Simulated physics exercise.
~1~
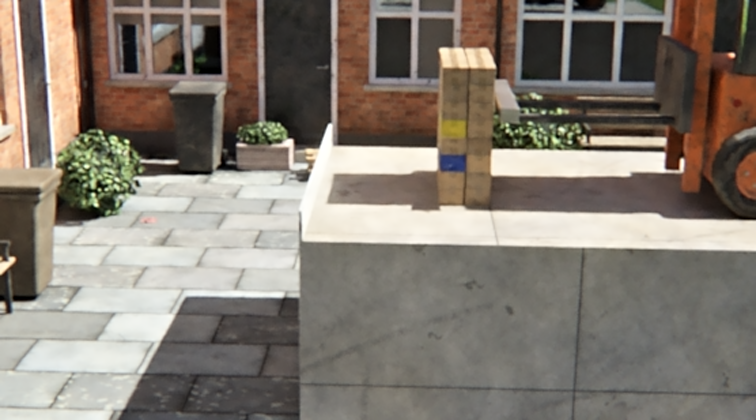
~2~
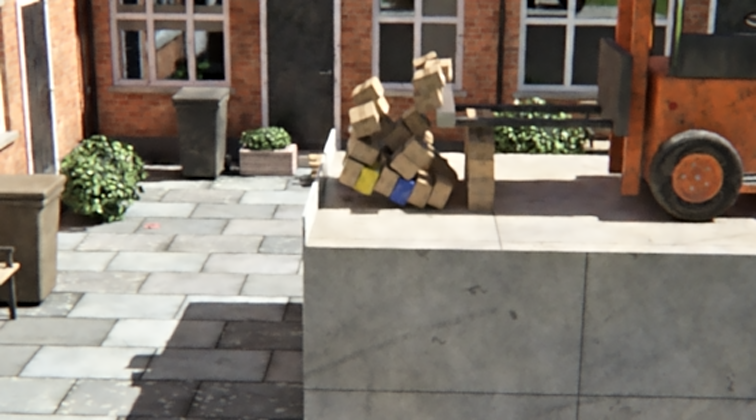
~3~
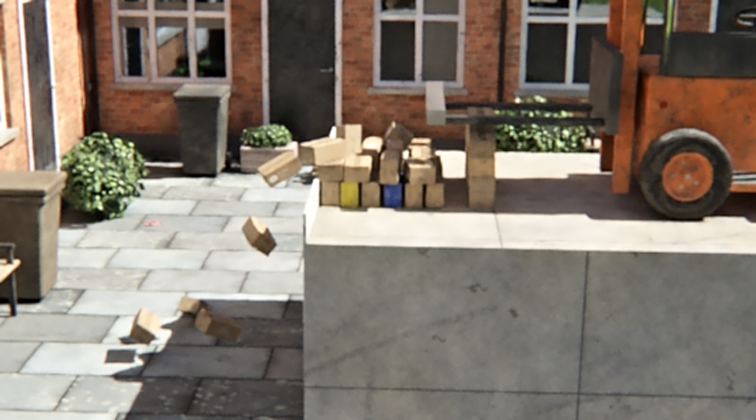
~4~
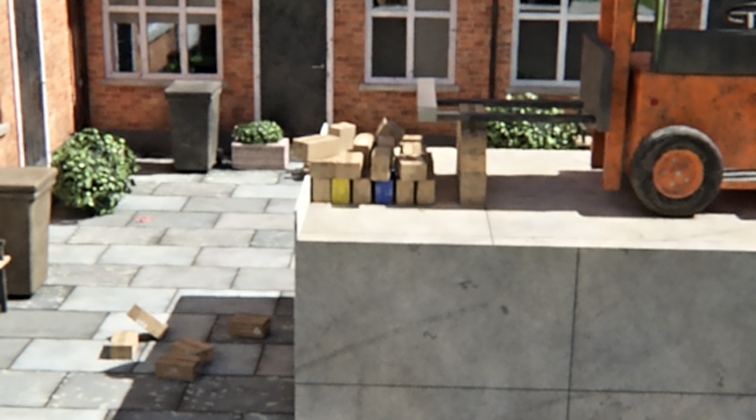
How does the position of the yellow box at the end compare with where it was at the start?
At the start the yellow box is partway up the tall standing stack. By the end it is further left and lower, lying in the bottom row of the heap near the left edge of the platform.
The video shows a lift truck pushing a level beam into a tall stack of loose boxes on a raised platform in a yard. The stack topples left, a few boxes drop over the edge onto the paving, and the rest settle in a heap, with one short column still standing.
